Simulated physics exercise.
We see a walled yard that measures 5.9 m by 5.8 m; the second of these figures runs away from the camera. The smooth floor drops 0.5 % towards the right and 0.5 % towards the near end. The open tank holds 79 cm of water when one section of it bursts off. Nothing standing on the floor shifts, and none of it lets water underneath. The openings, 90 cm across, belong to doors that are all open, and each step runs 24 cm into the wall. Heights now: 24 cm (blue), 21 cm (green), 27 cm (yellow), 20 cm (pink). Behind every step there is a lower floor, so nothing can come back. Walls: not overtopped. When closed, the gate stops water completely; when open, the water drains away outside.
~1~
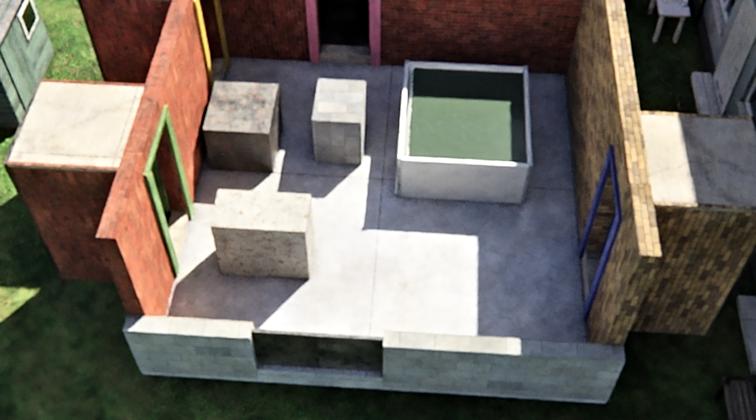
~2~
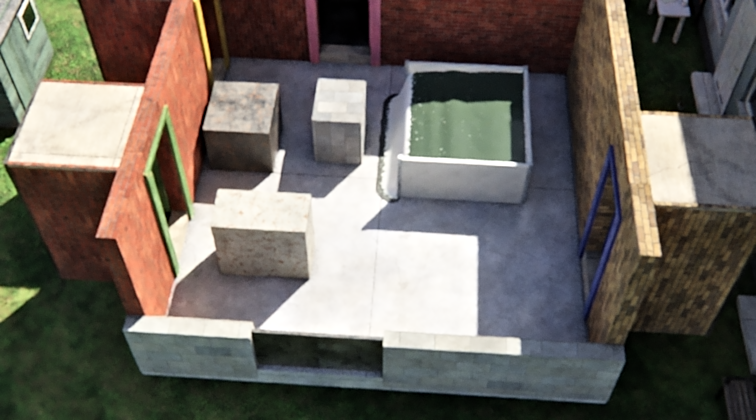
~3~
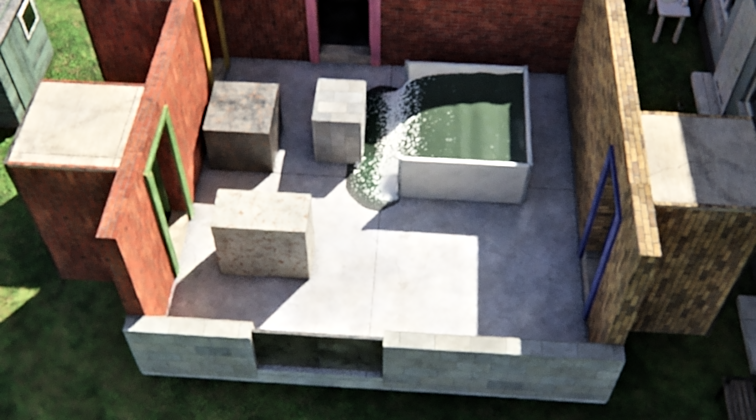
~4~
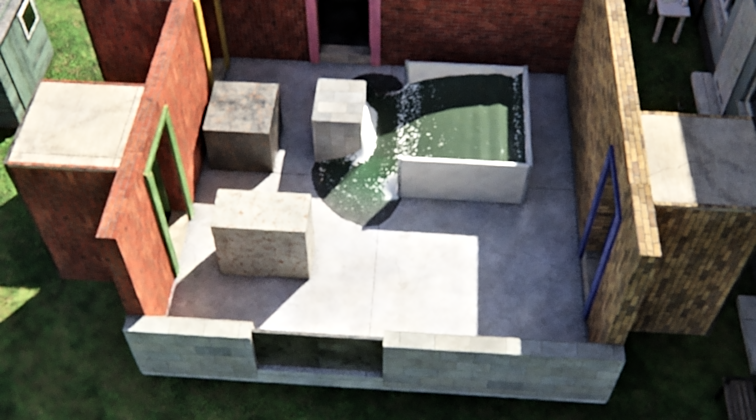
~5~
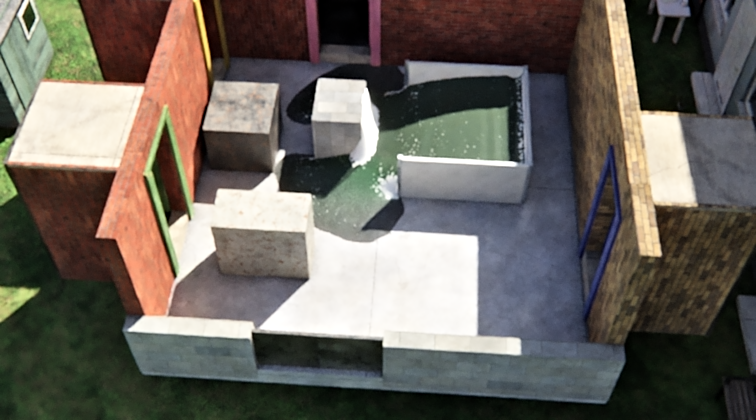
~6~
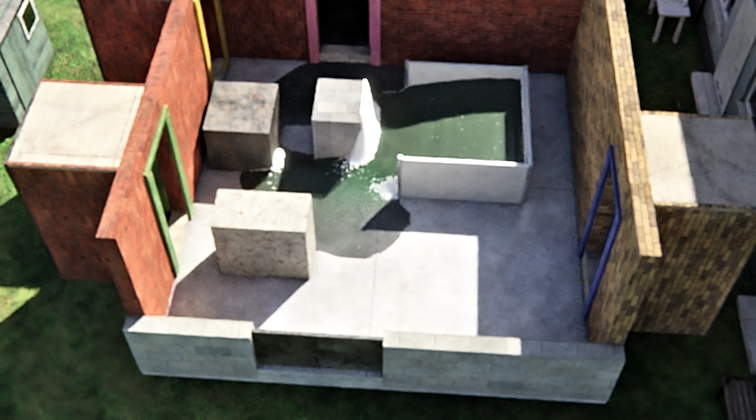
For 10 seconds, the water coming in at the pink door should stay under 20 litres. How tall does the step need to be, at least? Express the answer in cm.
Close to 28 cm is just enough.
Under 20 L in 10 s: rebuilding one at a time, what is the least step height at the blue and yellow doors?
Roughly 9.5 cm at blue and 30 cm at yellow.
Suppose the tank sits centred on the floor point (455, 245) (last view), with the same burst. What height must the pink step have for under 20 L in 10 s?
13.5 cm, give or take.
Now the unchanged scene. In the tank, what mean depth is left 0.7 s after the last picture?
The average depth is some 37 cm.
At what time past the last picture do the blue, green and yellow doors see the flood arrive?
Blue = 4.0 s, green = 0.5 s, yellow = 0.2 s.
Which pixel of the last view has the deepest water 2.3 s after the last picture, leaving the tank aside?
Around (211, 134).
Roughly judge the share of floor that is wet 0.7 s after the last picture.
40 %.
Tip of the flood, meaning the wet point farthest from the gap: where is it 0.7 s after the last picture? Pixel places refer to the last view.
Somewhere near the pixel (180, 261).
Then, 0.7 s after the last picture water covers 40 % of the floor, deepest (56 cm) near (230, 58); 34 cm at the pink door, 7 litres in over its 20 cm step.
Then, 2.3 s after the last picture water covers 65 % of the floor, deepest (44 cm) near (211, 134); 18 cm at the pink door, 63 litres in over its 20 cm step.
Then, 9.3 s after the last picture water covers 95 % of the floor, deepest (18 cm) near (566, 162); 8 cm at the pink door, 68 litres in over its 20 cm step.
At the pink door as built, the water peaked near 34 cm, 0.7 s after the last picture.
With a step of 25.5 cm, 34 litres would have come in within the 10 s; with 35.5 cm, 2 litres. So under 20 litres takes about 28 cm.
